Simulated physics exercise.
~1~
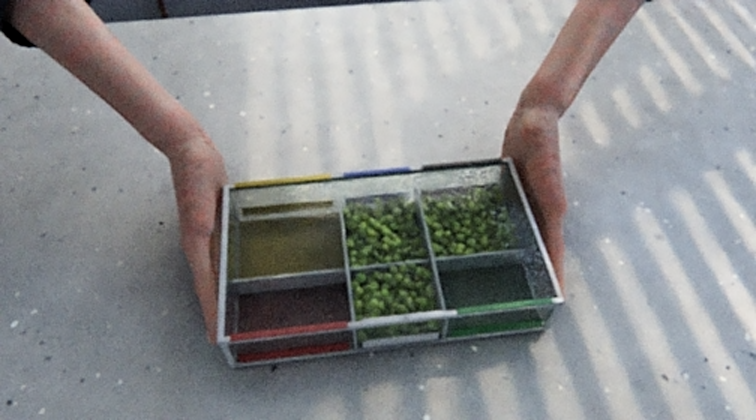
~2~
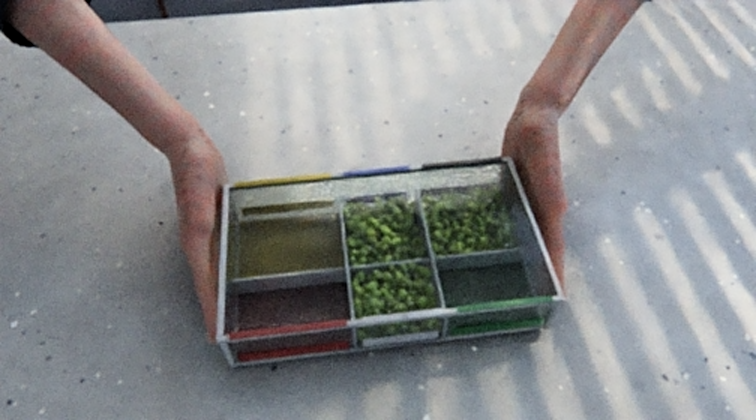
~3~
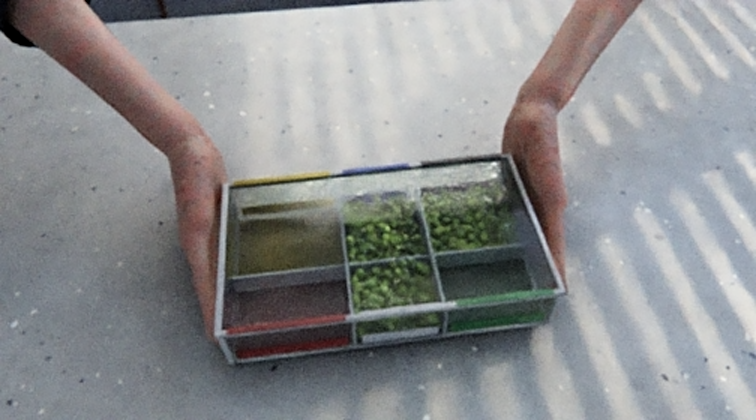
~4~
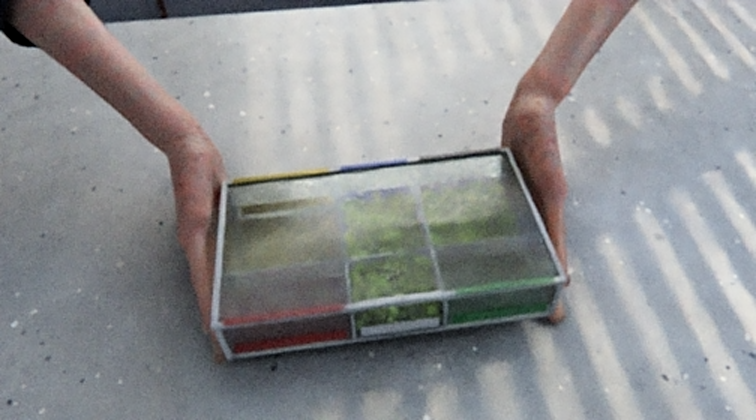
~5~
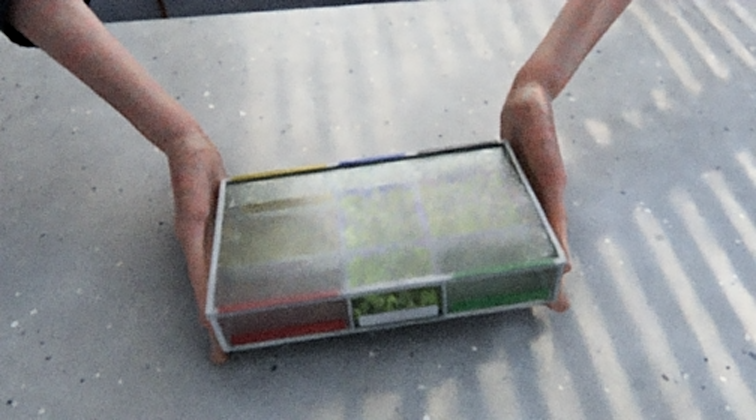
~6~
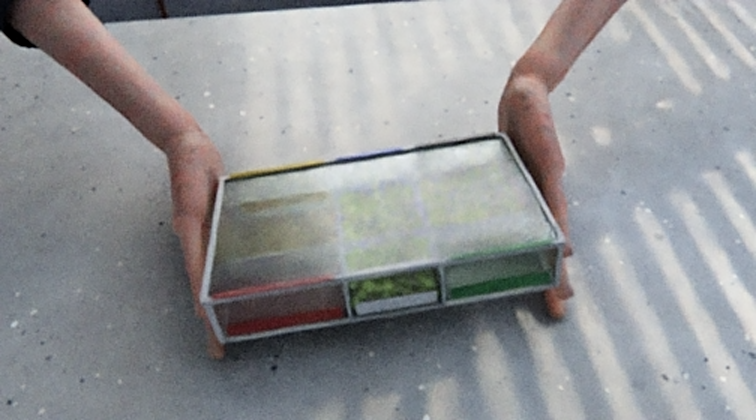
Two hands holding a clear-lidded box by its left and right ends gradually raise its near side, so it leans back toward the left rear corner, while the camera stays still. Green peas lie in three of its six compartments, at middle and back right, with yellow, blue and black strips behind and red, white and green in front. Pale glare spreads across the lid above a speckled grey surface, seen from above.
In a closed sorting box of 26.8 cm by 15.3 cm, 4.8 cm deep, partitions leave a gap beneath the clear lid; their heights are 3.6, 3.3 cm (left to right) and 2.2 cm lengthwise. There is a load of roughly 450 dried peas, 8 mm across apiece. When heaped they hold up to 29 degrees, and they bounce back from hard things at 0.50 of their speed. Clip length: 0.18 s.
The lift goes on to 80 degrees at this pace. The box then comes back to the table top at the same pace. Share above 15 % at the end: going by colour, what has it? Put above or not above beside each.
Red compartment: Not above; blue compartment: Above; green compartment: Not above; yellow compartment: Not above; white compartment: Not above; black compartment: Above.
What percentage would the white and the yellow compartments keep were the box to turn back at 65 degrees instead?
Shares: White 20, yellow 0, per cent.
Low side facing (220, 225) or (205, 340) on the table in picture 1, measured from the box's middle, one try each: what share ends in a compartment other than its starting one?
Near 25 and 35 percent, in that order.
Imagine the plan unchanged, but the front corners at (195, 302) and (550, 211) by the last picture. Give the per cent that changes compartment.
Estimate: Near 25 %.
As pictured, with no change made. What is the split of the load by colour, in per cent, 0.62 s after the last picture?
Red 0 %, blue 40 %, green 0 %, yellow 0 %, white 20 %, black 40 %.
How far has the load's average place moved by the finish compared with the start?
Measured shift: Some 3.5 cm.
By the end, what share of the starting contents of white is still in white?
I'd estimate about 30 %.
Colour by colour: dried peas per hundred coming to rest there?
Red 0; blue 50; green 0; yellow 5; white 10; black 35 (in a hundred).
Then, 0.62 s after the last picture, tilt 80 degrees; blue 40 %, white 20 %, black 40 %.
Then, 1.03 s after the last picture, tilt 35 degrees; blue 50 %, yellow 5 %, white 10 %, black 35 %.
Then, 1.53 s after the last picture, tilt 0 degrees; blue 50 %, yellow 5 %, white 10 %, black 35 %.
In the end, red 0 %, blue 50 %, green 0 %, yellow 5 %, white 10 %, black 35 %.
